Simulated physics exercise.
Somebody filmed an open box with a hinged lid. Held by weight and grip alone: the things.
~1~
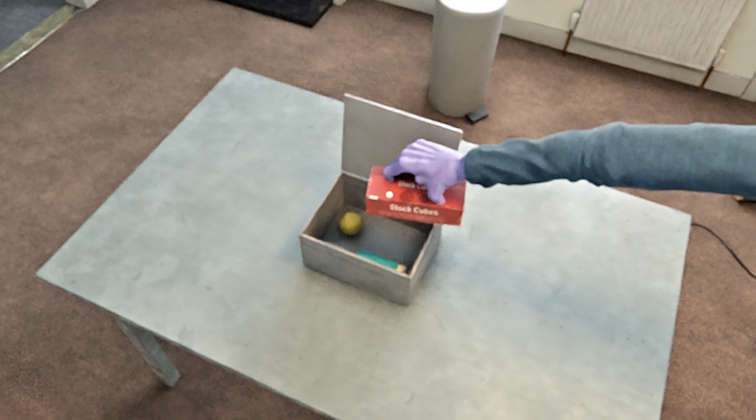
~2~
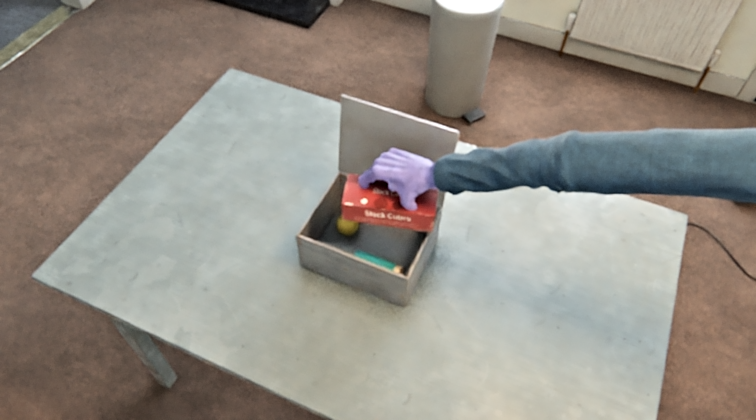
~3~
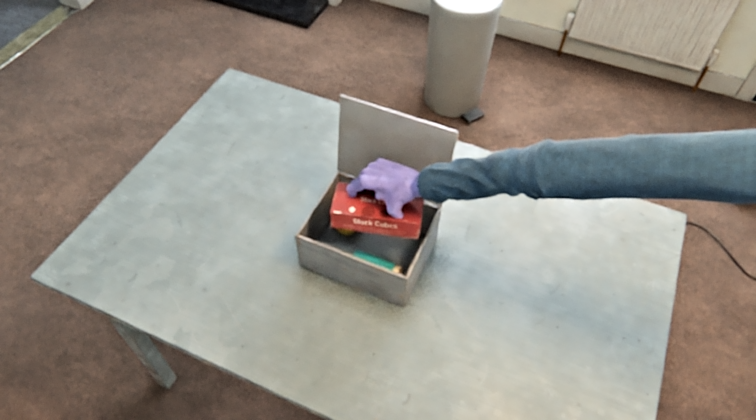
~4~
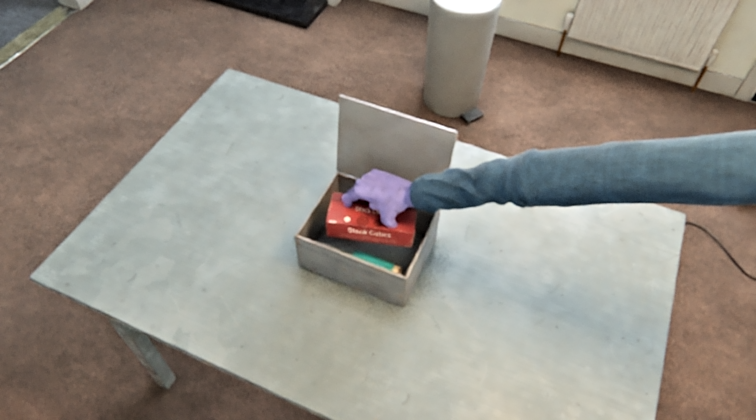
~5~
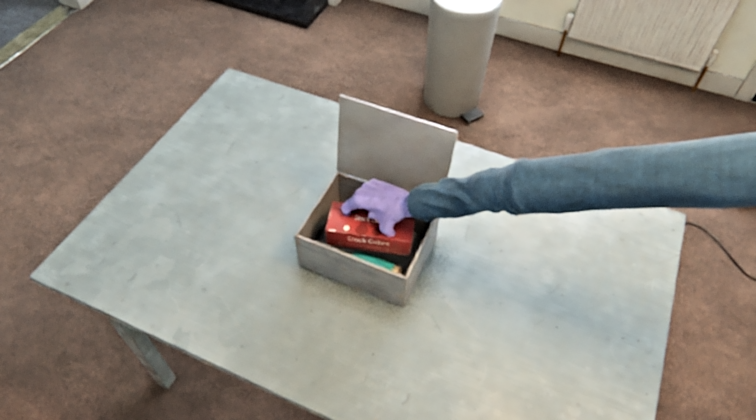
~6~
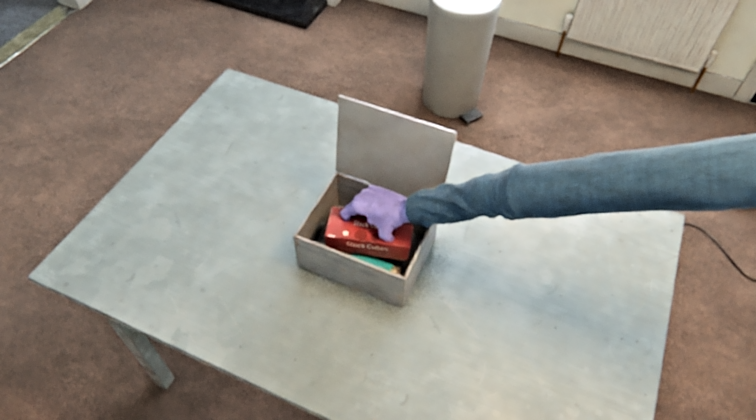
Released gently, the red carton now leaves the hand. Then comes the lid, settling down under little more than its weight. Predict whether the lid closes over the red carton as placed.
It closes.
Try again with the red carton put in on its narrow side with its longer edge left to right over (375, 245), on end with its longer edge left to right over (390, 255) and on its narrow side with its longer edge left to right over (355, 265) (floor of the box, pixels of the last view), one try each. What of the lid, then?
Okay, so first it doesn't close, then it doesn't close, and last it closes properly.
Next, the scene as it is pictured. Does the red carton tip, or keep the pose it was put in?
It ends up leaning.
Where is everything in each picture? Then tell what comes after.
The first frame shows coming down; red carton (416, 196).
The second frame shows coming down; red carton (390, 203).
The third frame shows coming down; red carton (378, 211).
The fourth frame shows coming down; red carton (372, 220).
The fifth frame shows coming down; red carton (371, 228).
The sixth frame shows put in, still held; red carton (370, 234).
Then, 1.30 s after the last picture, lid 83° above the rim; red carton tipped 38° from how it was near (362, 242); turquoise shaker rolled a little; yellow lemon rolled a little.
Then, 1.80 s after the last picture, lid 32° above the rim; red carton tipped 38° from how it was near (362, 242); turquoise shaker rolled a little; yellow lemon rolled a little.
At rest, lid shut; tipped over in the box, red carton; the other 2 in place. Seen from the same camera at the end, red carton near (362, 242).
